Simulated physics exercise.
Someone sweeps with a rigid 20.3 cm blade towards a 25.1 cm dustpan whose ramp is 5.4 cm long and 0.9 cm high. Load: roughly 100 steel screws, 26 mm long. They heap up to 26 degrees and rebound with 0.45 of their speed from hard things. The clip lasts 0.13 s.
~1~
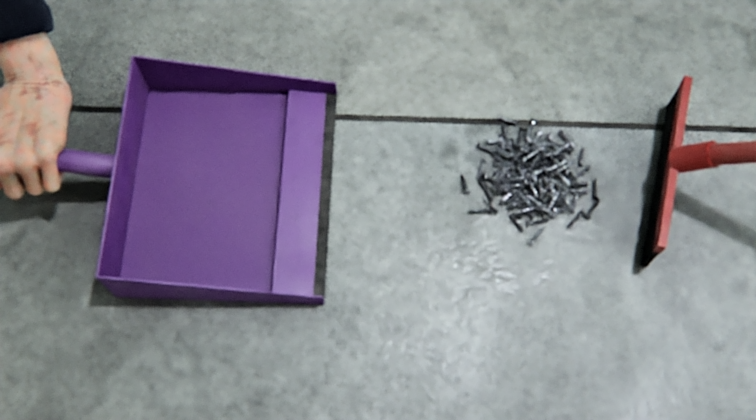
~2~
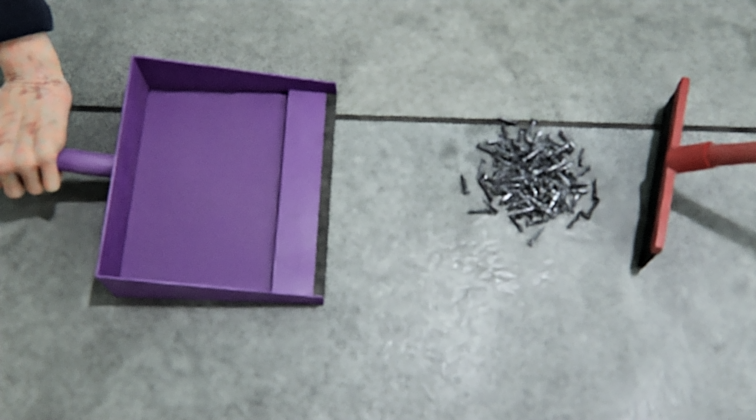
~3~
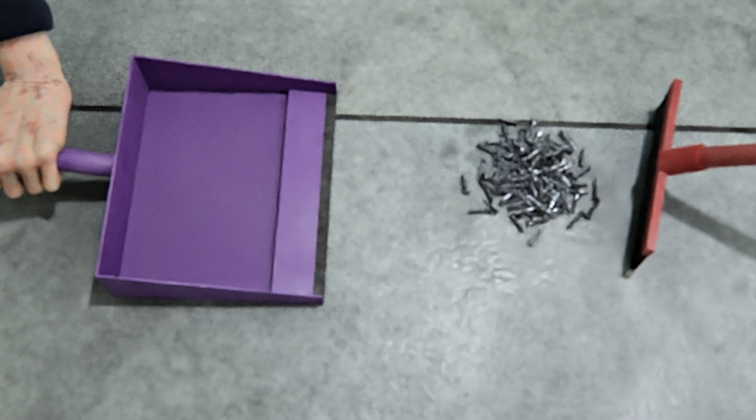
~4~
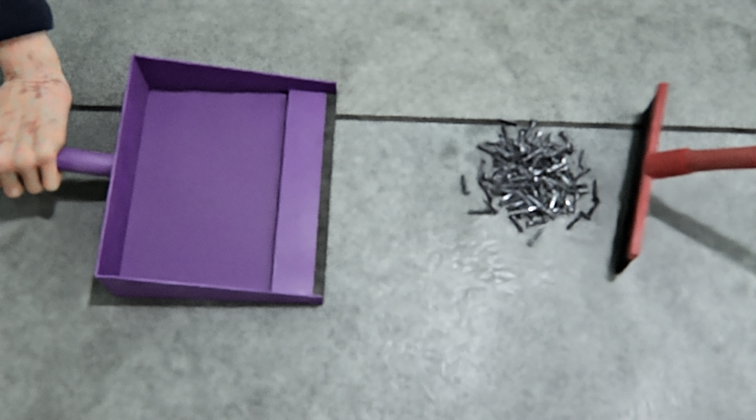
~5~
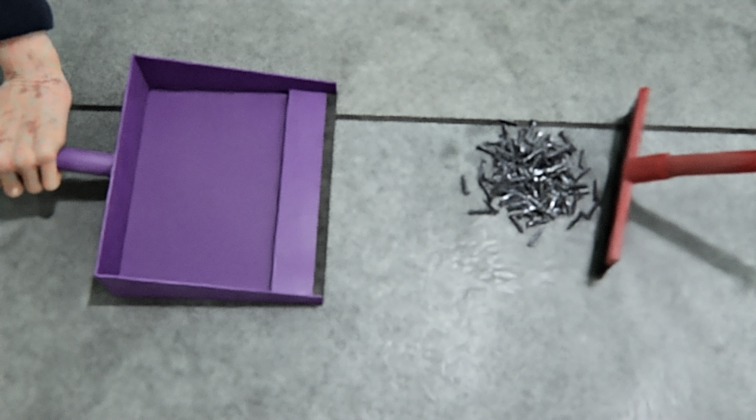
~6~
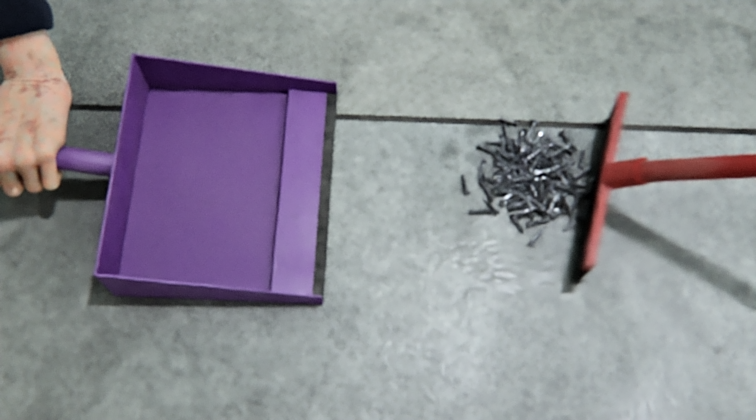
A red blade slides left across the gray floor and just touches a pile of screws.
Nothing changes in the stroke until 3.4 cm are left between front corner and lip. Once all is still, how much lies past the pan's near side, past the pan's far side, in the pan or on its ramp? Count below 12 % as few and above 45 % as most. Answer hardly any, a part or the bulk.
Past the pan's near side: Hardly any; past the pan's far side: Hardly any; in the pan or on its ramp: A part.
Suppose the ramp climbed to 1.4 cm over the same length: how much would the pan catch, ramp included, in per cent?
In that case some 30 per cent.
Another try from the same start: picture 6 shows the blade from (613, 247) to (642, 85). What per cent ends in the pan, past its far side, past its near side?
Pan 10, far 5, near 0.
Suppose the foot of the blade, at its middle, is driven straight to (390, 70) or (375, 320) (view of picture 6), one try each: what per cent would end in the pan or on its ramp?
Some 25 and 5 per cent.
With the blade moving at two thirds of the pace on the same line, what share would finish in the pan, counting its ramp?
In that case some 5 per cent.
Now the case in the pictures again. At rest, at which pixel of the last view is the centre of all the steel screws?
Near (344, 163).
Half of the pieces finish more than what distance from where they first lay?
Some 22 cm.
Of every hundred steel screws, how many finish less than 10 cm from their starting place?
Some 0 per cent.
Then, 0.13 s after the last picture, middle of the blade 16 cm from the lip; 0 % over the lip, far side 0 %, near side 0 %.
Then, 0.22 s after the last picture, middle of the blade 8 cm from the lip; 0 % over the lip, far side 5 %, near side 0 %.
Then, 0.44 s after the last picture, middle of the blade 6 cm from the lip; 35 % over the lip, far side 5 %, near side 0 %.
In the end, near side 0 %, far side 5 %, pan 30 %, in front of the lip or behind the blade 65 %.
